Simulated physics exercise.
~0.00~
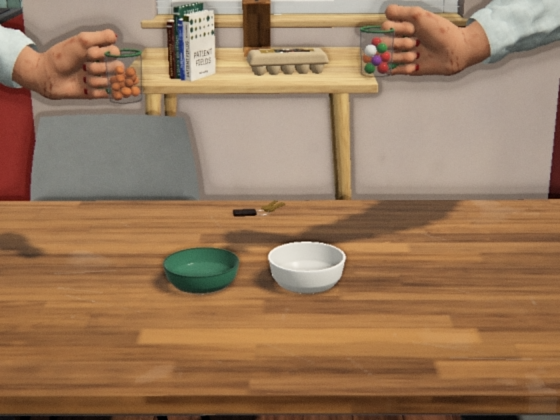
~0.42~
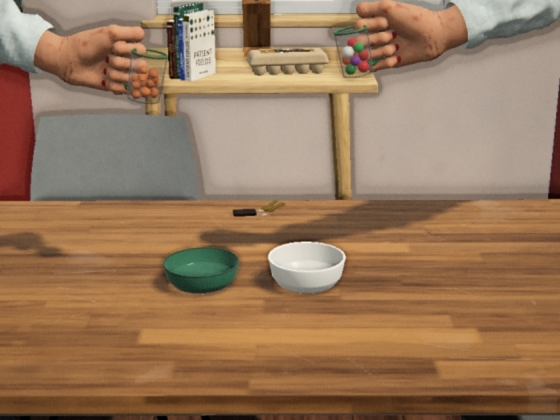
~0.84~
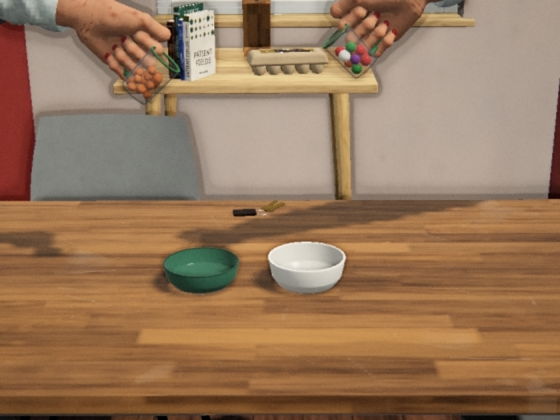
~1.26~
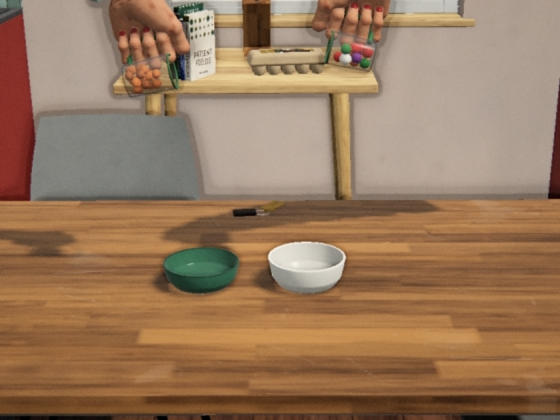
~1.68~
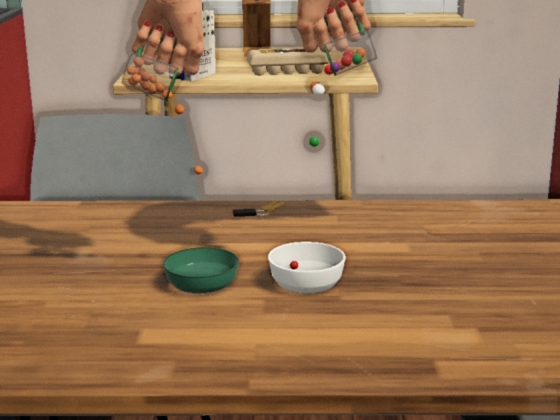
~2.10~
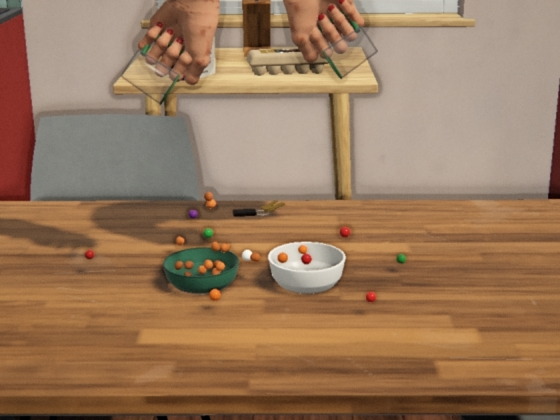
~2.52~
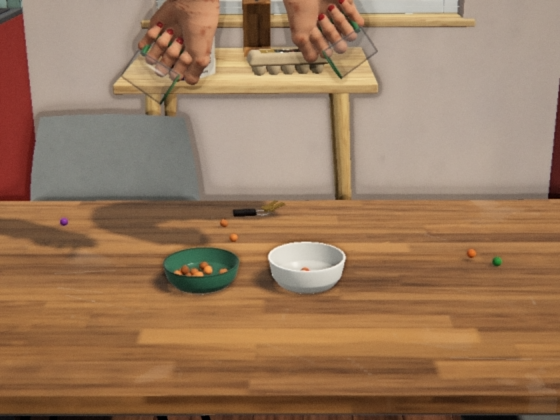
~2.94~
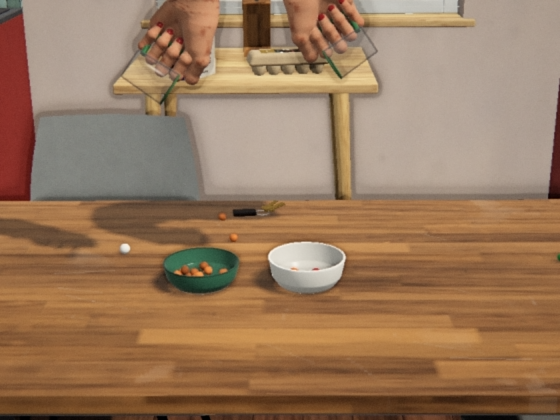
Two hands holding clear cups of small balls, orange on the left and mixed colours on the right, moved inward and tipped them over a wooden table; most orange ones landed in the green bowl, while most coloured ones scattered outside the white bowl.
